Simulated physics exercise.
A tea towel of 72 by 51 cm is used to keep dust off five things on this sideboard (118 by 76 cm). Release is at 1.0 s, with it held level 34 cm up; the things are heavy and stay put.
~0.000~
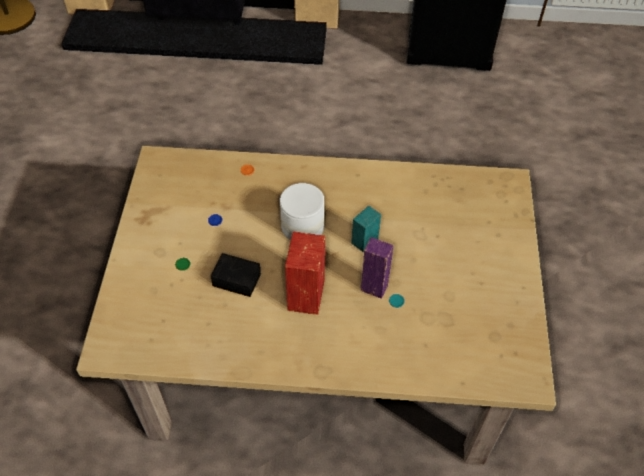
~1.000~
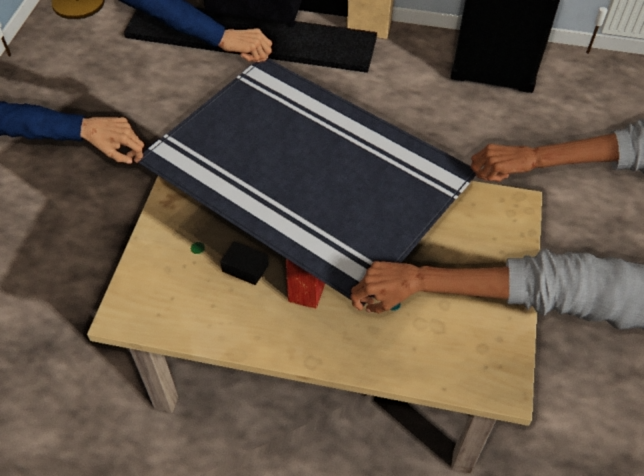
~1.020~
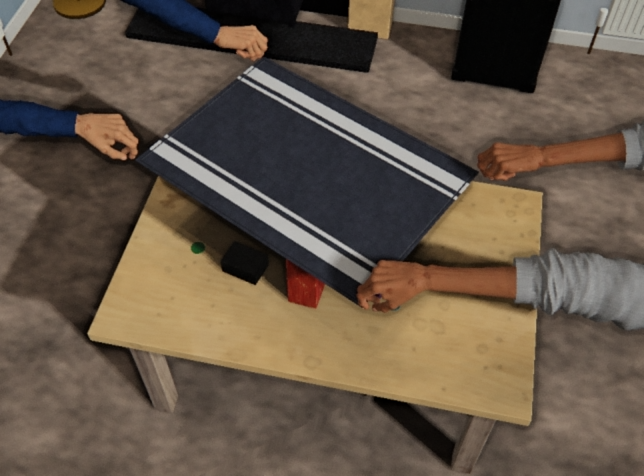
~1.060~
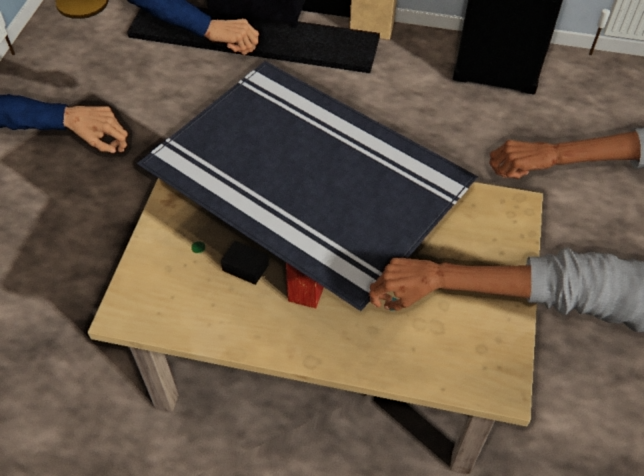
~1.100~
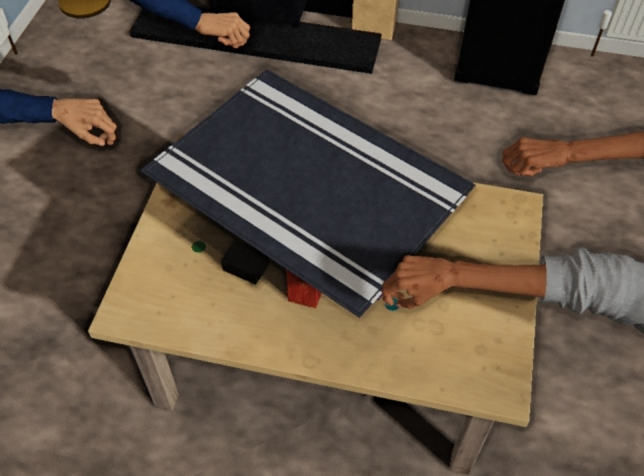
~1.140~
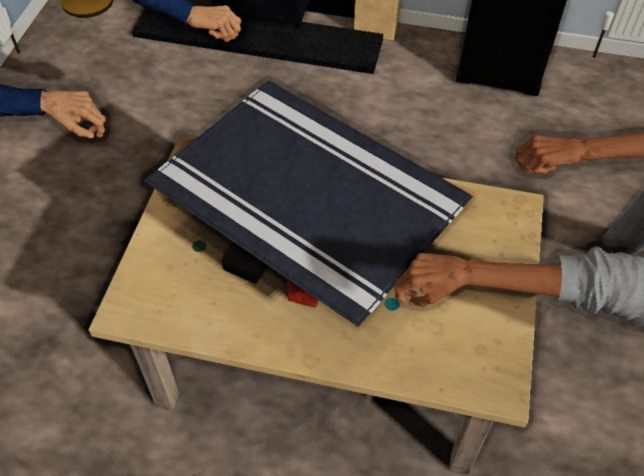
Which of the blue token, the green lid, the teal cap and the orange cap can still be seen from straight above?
Result: Blue token gets covered, green lid gets covered, teal cap gets covered, orange cap gets covered.
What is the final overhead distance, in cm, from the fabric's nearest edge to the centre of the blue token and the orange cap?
I'd put the first at about 4 cm and the second at about 5 cm.
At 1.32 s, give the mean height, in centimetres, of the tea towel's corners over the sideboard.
Mean corner height at that time: Approx. 1 cm.
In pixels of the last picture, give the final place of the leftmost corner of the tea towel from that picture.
(179, 260).
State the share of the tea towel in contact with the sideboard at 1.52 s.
About 20 %.
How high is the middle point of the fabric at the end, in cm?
I'd put it near 17 cm.
At 1.3 s, 20 % of it is down, spanning 72 by 61 cm, above blue token, green lid, orange cap, teal cap.
At 1.5 s, 20 % of it is down, spanning 68 by 65 cm, above blue token, green lid, orange cap, teal cap.
At 1.7 s, 20 % of it is down, spanning 69 by 64 cm, above blue token, green lid, orange cap, teal cap.
At 1.9 s, 20 % of it is down, spanning 69 by 62 cm, above blue token, green lid, orange cap, teal cap.
At 2.7 s, 20 % of it is down, spanning 69 by 62 cm, above blue token, green lid, orange cap, teal cap.
